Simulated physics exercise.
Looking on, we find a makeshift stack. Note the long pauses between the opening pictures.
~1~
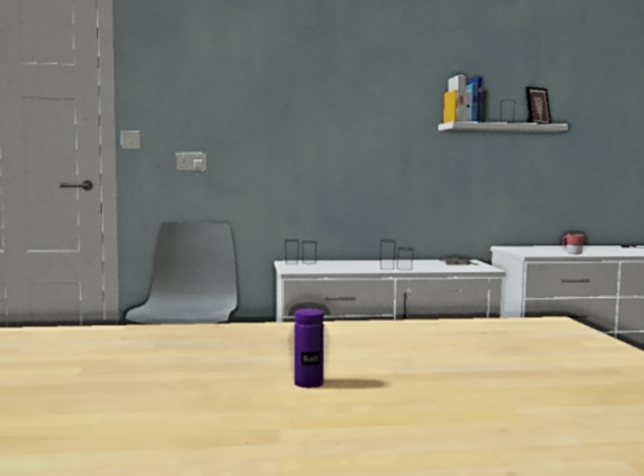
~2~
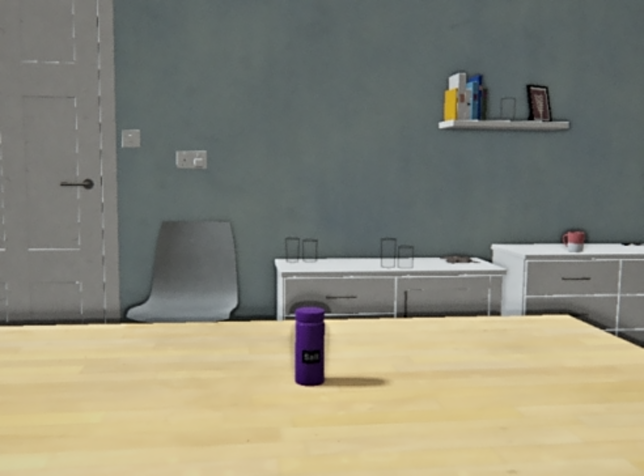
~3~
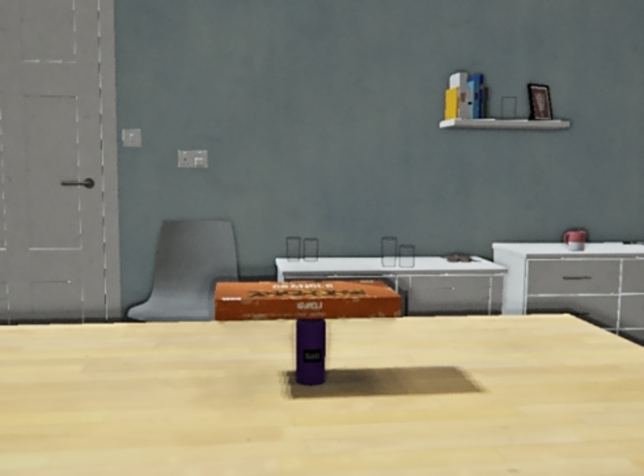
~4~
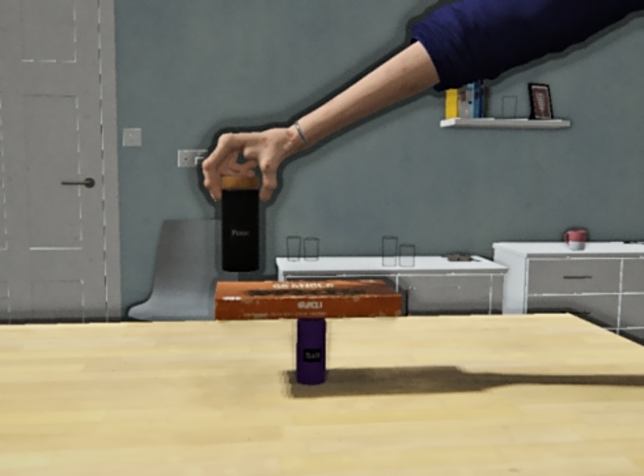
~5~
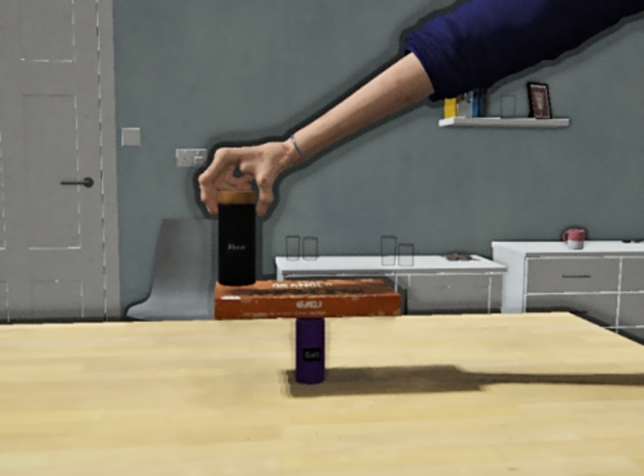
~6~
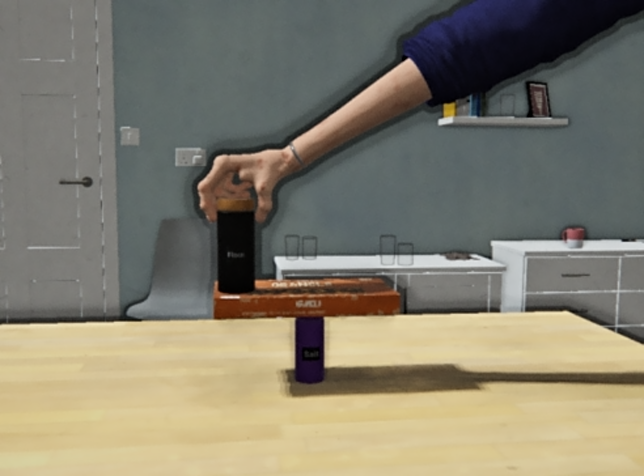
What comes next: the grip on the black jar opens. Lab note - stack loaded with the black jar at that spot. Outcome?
It falters.
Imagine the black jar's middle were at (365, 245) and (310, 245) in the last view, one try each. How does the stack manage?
First case: It collapses; second case: It remains standing.
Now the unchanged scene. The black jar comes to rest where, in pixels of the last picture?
Close to pixel (157, 372).
Then, 0.40 s past the last view, black jar now fallen; orange packet rocked 65° from its first pose.
Then, 0.80 s past the last view, orange packet rocked 47° from its first pose; purple shaker rocked 28° from its first pose.
Then, 1.10 s past the last view, orange packet and purple shaker now fallen.
Finally, fallen, black jar, orange packet and purple shaker. Final places as the last picture's camera would see them, black jar near (157, 372). The stack gives way.
